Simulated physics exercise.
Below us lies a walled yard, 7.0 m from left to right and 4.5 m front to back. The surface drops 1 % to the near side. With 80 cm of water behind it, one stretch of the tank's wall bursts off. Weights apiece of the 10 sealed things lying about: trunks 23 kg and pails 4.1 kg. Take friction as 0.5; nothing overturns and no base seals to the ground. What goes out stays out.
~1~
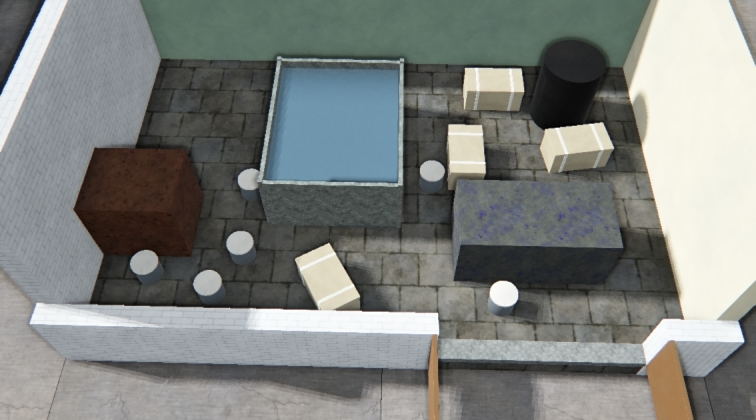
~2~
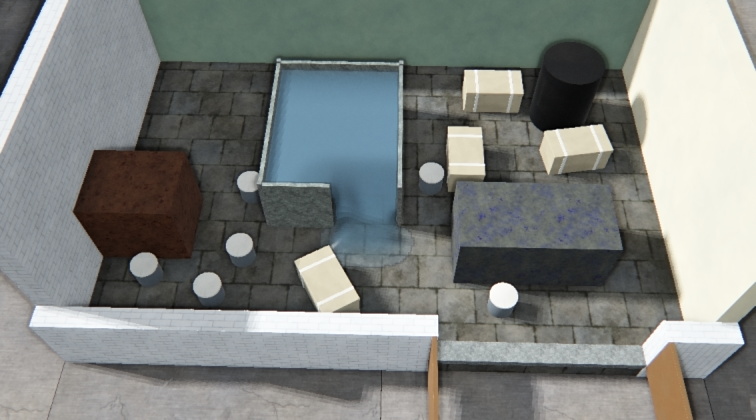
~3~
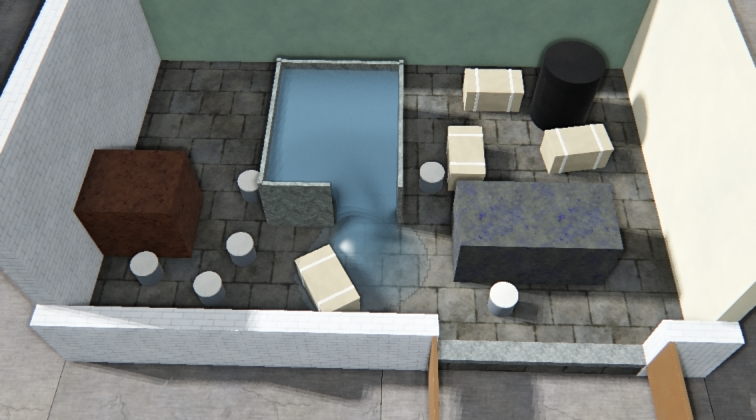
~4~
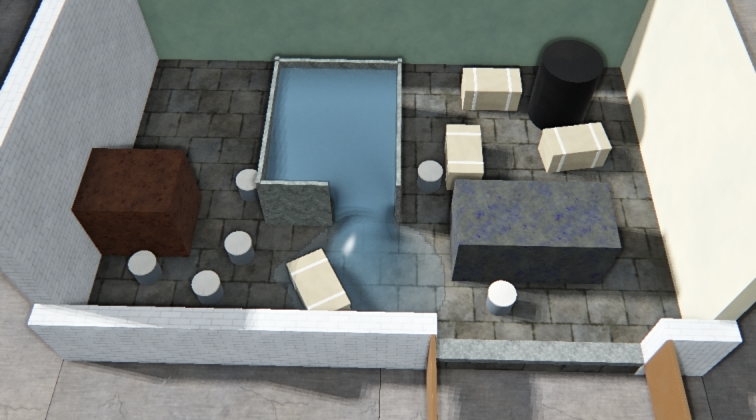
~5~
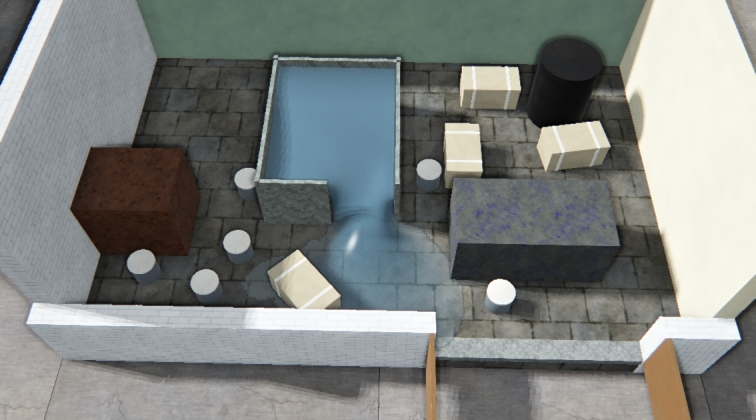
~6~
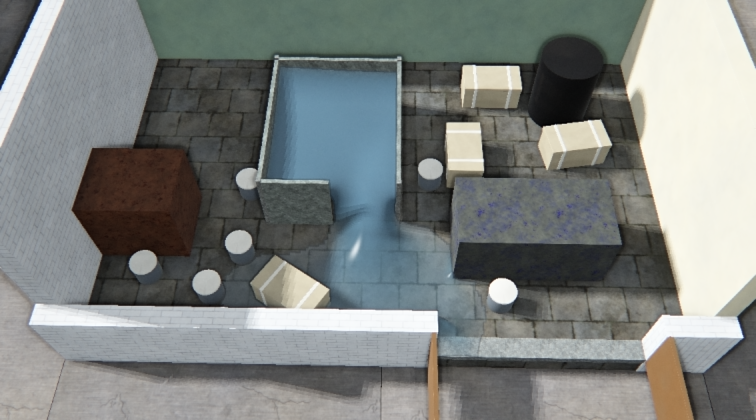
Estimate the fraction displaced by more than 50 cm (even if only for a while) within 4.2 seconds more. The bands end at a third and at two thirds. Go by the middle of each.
It is between one and two thirds.
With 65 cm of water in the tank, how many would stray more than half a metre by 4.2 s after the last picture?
Then 4.
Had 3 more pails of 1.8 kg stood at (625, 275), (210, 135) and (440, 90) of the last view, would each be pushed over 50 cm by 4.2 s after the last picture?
In that order: More, more, under.
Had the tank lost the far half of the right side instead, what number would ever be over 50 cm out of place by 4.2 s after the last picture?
Then 5.
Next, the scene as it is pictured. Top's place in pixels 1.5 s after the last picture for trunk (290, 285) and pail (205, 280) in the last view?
Around (145, 263) and (94, 273).
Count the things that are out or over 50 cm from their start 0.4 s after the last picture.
By then 1.
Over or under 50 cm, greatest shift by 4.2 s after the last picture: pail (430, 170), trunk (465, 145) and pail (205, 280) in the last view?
In that order: Under, under, past it.
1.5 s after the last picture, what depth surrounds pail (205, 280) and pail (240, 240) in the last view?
About 17 and 2 cm.
Then, 0.4 s after the last picture 1 of 10 are over 50 cm from their spots; 0 afloat.
Then, 1.5 s after the last picture 3 of 10 are over 50 cm from their spots; 4 afloat.
Then, 2.8 s after the last picture 4 of 10 are over 50 cm from their spots; 5 afloat.
Then, 4.2 s after the last picture 5 of 10 are over 50 cm from their spots, and 5 have been at some point; 6 afloat.
